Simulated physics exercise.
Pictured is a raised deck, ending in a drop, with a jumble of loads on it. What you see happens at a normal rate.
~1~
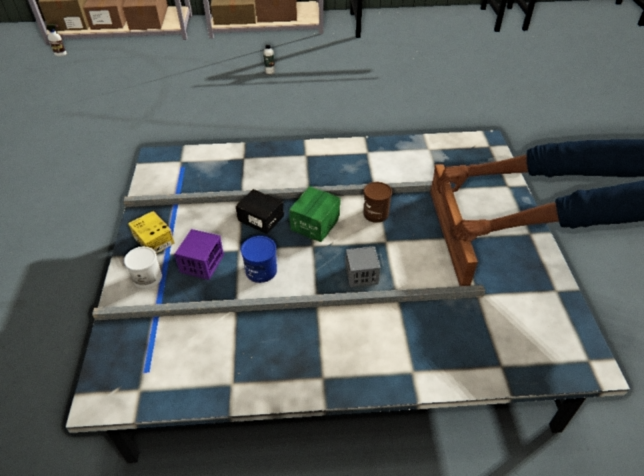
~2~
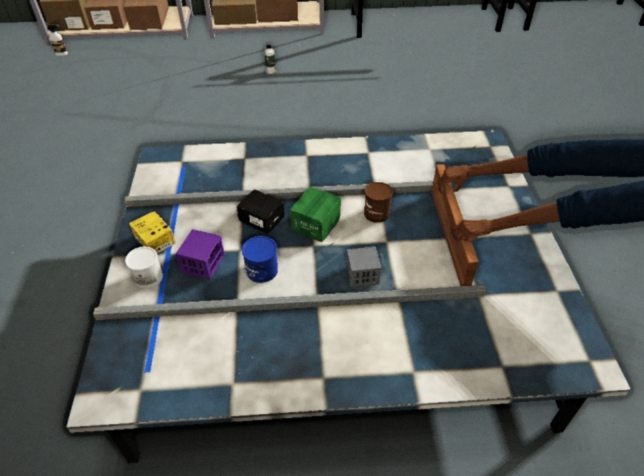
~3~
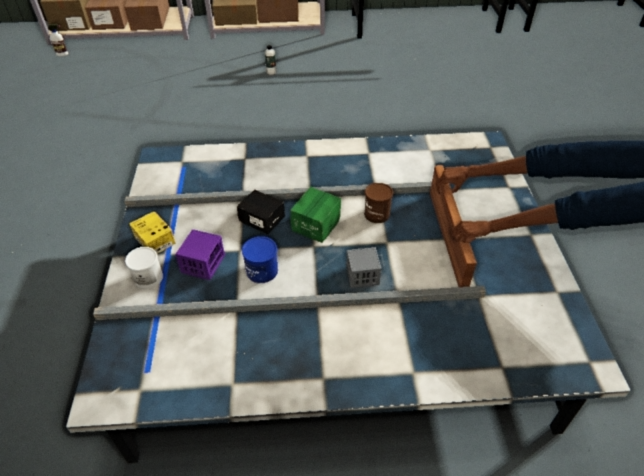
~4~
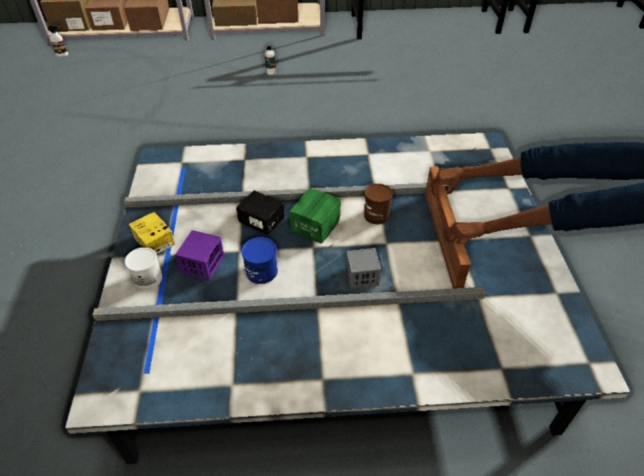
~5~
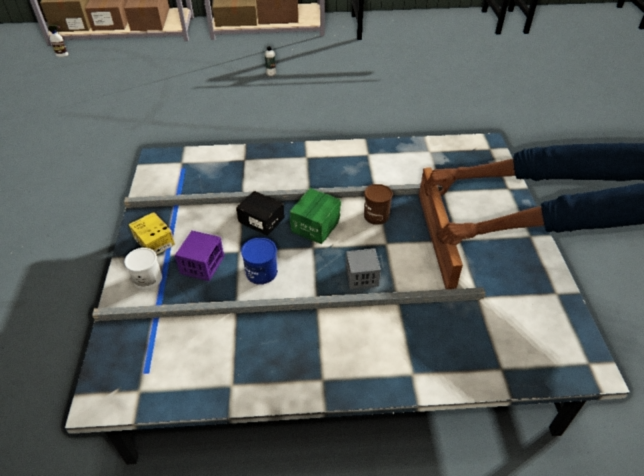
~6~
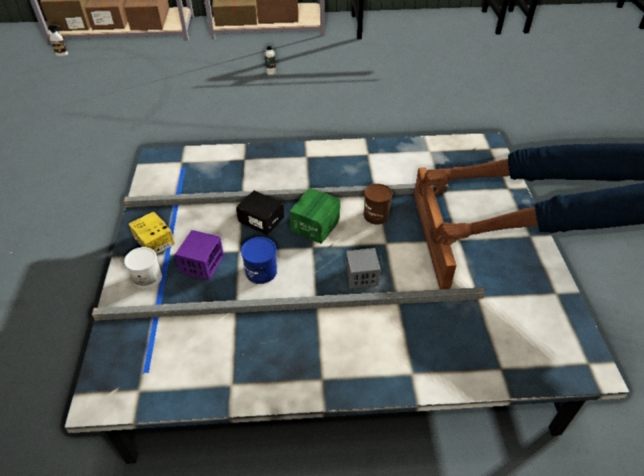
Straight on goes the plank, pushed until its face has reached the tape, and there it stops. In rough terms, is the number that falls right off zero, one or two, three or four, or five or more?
It is three or four.
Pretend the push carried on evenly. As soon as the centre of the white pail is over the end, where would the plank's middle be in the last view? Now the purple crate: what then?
Middle approx. at (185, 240), then approx. at (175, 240).
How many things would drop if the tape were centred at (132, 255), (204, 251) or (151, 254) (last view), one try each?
Going through each try, you'd get 6, 0 and 5.
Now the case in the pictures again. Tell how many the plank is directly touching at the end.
It adds up to 3.
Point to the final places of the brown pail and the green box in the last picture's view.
They come to rest around (157, 211) and (139, 235).
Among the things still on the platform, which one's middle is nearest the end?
The black parcel winds up nearest.
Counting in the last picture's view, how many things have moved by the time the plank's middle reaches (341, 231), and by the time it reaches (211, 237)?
Tally: First 4; then 8.
Soon after, none off yet; yellow box at rest near (152, 234); white pail at rest near (144, 269); purple crate at rest near (200, 255).
Then, none off yet; yellow box moved a little near (141, 230); white pail moved a little near (127, 274); purple crate moved about its own width near (149, 250).
At rest, the number that fall off is three or four; fallen, purple crate, white pail and yellow box.
